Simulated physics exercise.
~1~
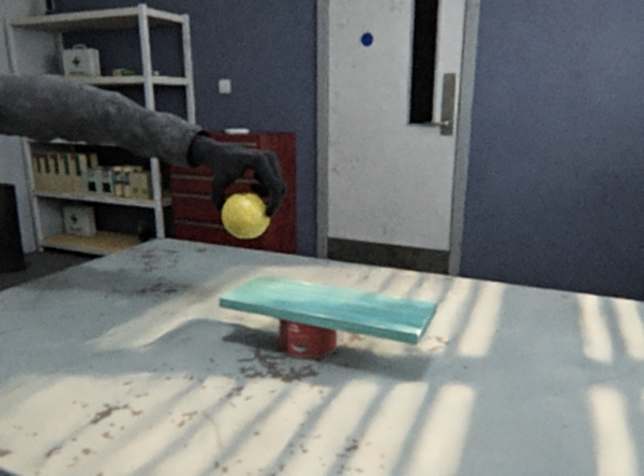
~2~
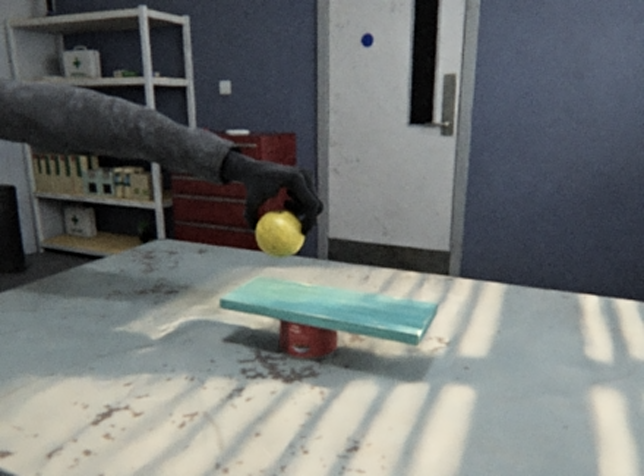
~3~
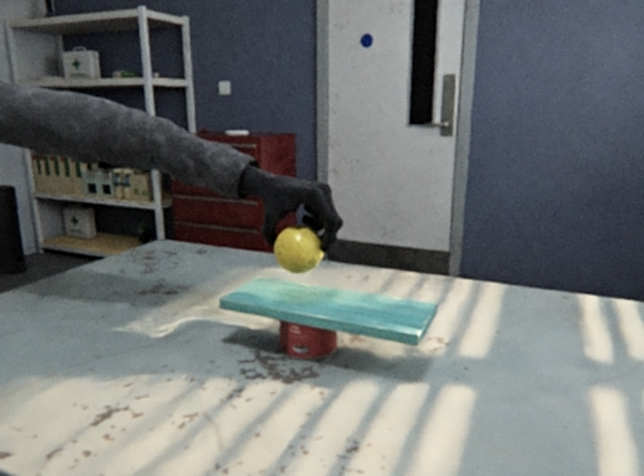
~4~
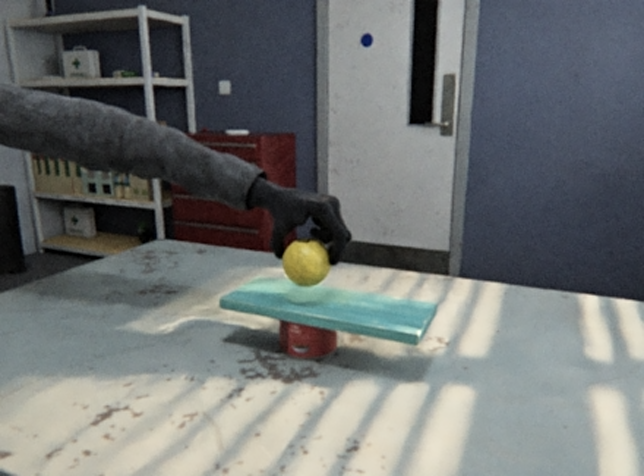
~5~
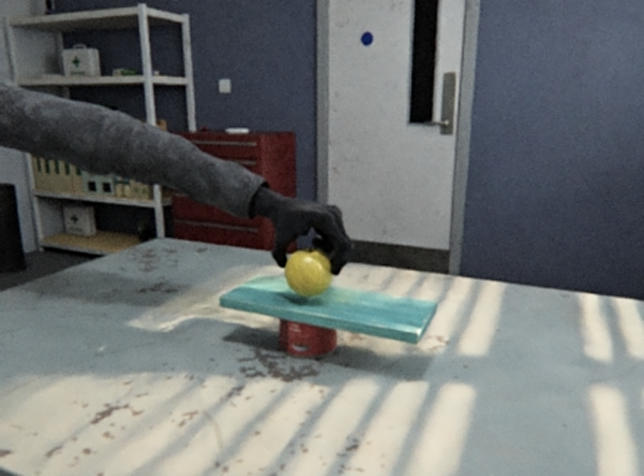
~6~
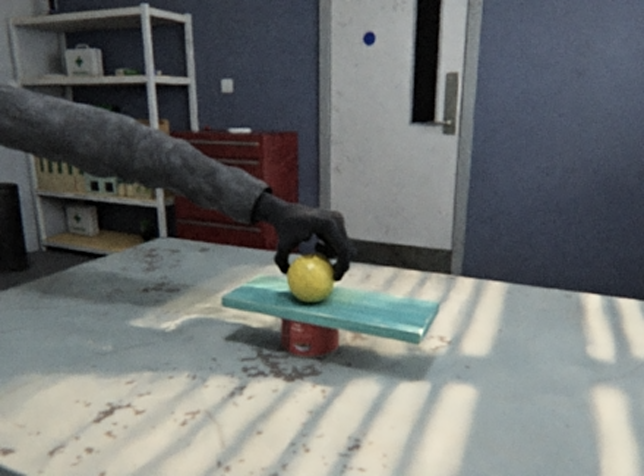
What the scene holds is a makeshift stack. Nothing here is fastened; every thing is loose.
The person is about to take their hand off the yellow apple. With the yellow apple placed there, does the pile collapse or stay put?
Ah, it stays steady all along.
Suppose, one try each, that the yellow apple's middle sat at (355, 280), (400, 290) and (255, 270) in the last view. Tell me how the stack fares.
Stands firm, topples, stands firm.
Then, 0.30 s past the last view, nothing moves.
Then, 0.70 s past the last view, yellow apple resting near (312, 278).
Finally, all 3 still in place. Final places as the last picture's camera would see them, yellow apple near (312, 278). The stack holds.
